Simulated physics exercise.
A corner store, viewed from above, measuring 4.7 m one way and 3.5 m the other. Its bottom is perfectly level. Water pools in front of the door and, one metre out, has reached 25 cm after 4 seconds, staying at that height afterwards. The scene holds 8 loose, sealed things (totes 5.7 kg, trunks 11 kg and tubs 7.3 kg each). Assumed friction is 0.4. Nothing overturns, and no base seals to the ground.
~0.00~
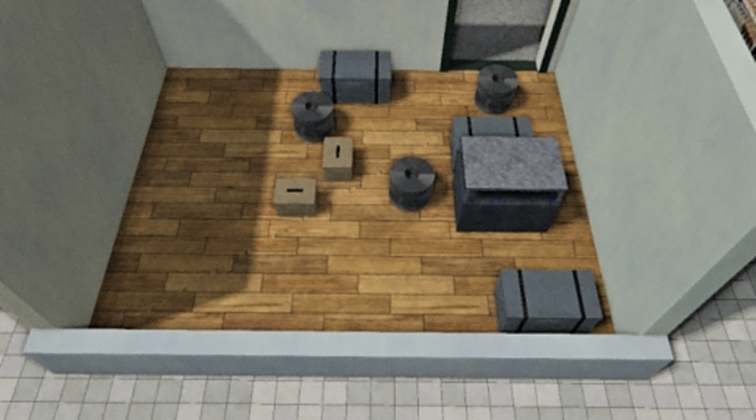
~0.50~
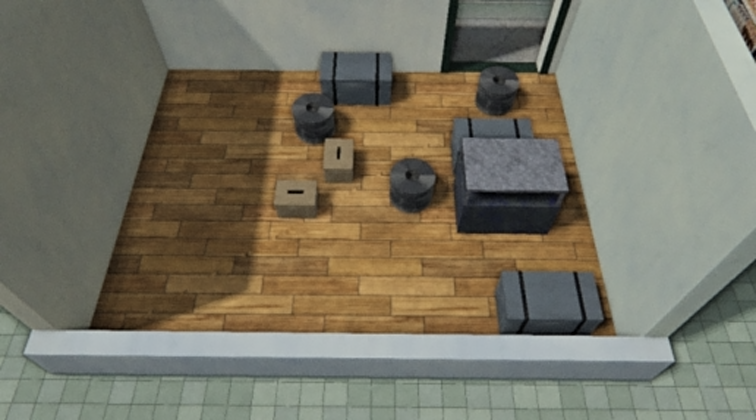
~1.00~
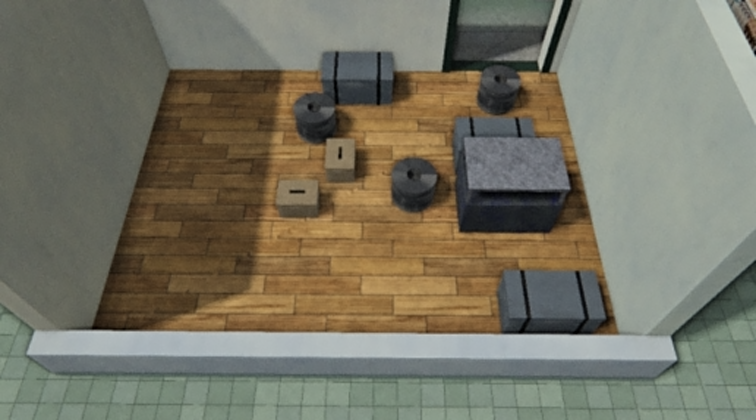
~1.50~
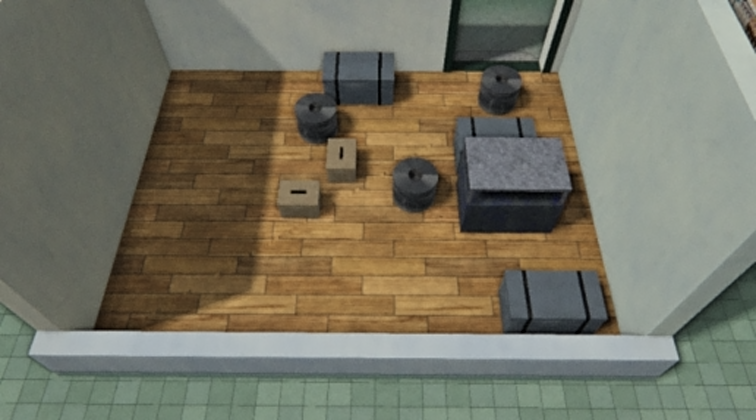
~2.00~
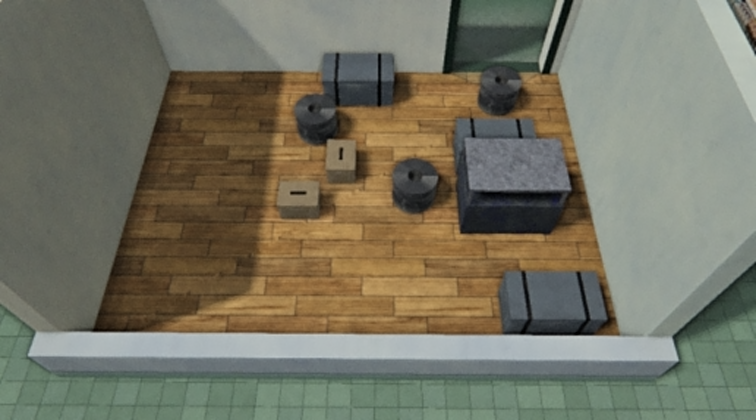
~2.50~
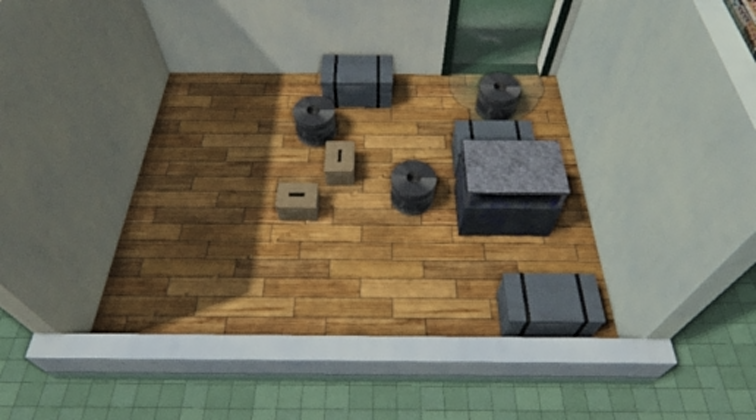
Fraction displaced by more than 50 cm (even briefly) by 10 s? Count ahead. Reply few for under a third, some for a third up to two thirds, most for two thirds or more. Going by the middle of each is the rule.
Most.
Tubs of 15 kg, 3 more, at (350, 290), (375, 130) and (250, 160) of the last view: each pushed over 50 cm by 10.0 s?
Note: Item 1 above threshold; item 2 below threshold; item 3 below threshold.
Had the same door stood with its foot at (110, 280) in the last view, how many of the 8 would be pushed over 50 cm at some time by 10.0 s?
Then 4 of them would.
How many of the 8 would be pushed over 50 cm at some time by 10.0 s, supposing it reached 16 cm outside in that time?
The answer would then be 6.
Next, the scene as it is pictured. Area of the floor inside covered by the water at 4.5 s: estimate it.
I'd estimate close to 5.5 m2.
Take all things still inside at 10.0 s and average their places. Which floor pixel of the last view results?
The centre sits near (229, 178).
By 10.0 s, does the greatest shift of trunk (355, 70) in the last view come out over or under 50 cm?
That one ends up within the limit.
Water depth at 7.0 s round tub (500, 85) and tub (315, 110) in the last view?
About 5 and 4 cm.
After 3.5 s 0 of 8 are over 50 cm from their spots; 0 afloat.
After 4.5 s 1 of 8 are over 50 cm from their spots; 2 afloat.
After 7.0 s 6 of 8 are over 50 cm from their spots; 2 afloat.
After 10.0 s 7 of 8 are over 50 cm from their spots, and 7 have been at some point; 5 afloat.
